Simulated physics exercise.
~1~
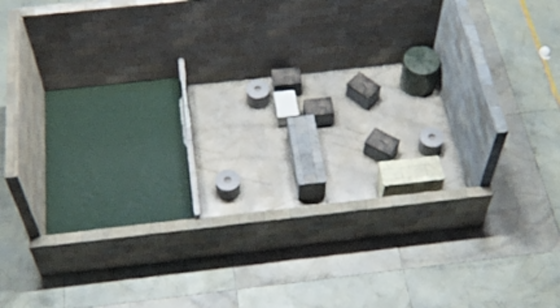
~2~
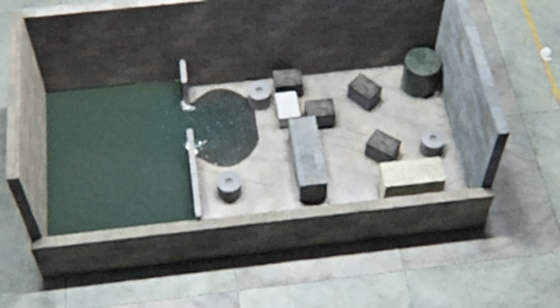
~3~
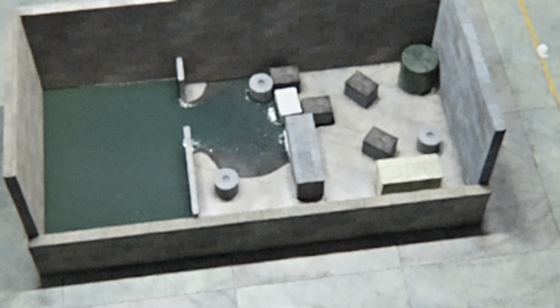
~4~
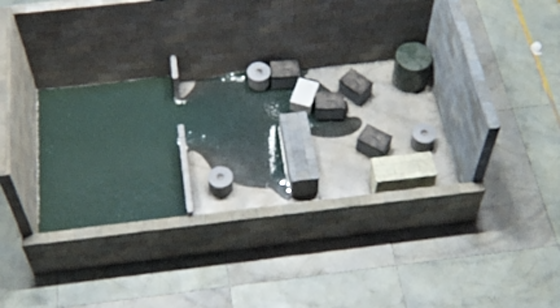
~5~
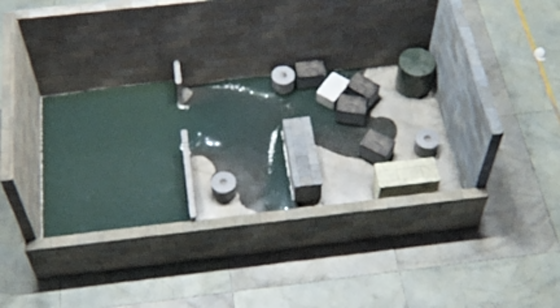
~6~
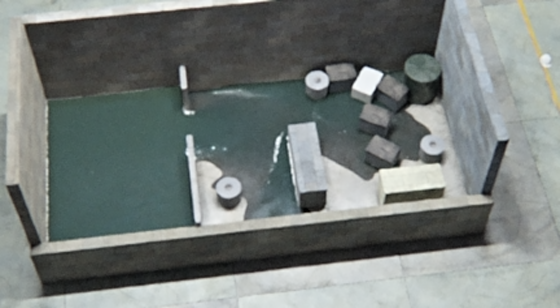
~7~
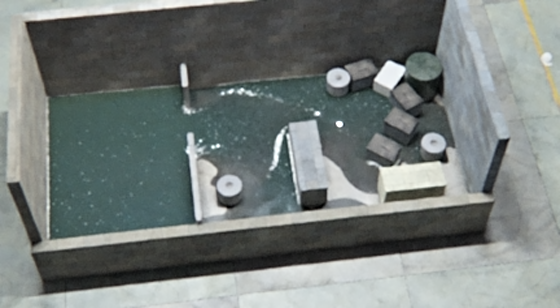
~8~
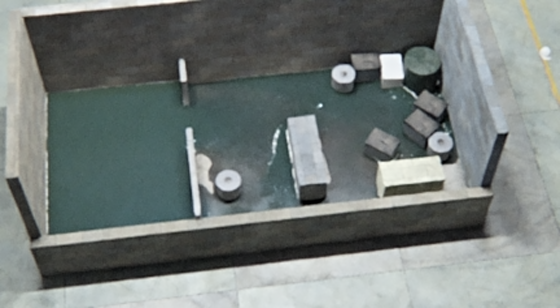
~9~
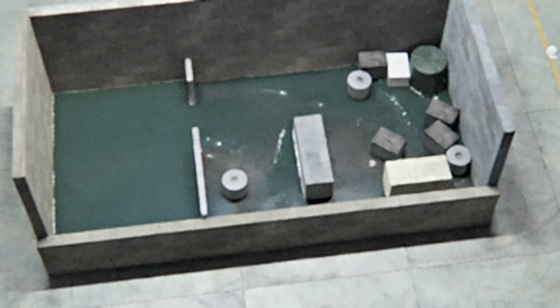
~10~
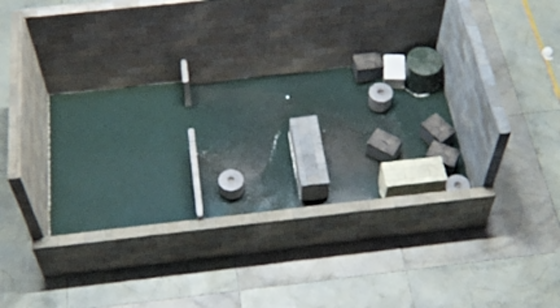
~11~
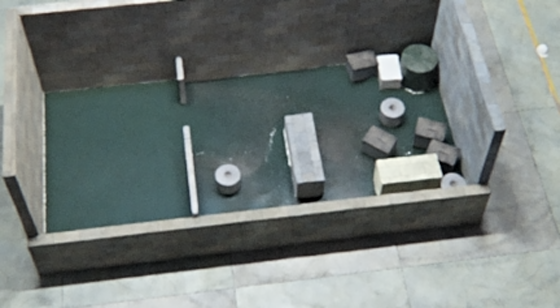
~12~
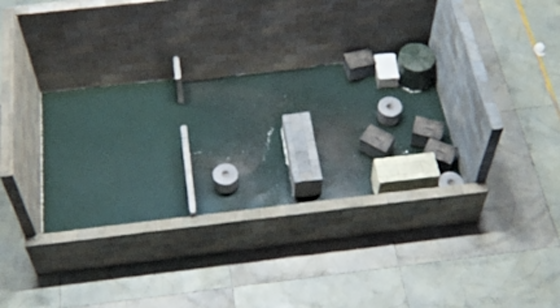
We see dark green water held in the left part of a walled enclosure burst through a gap in the dividing wall and spread right, pushing crates and tubs toward the far side, until it covers the floor and most of them rest clustered near the right wall.
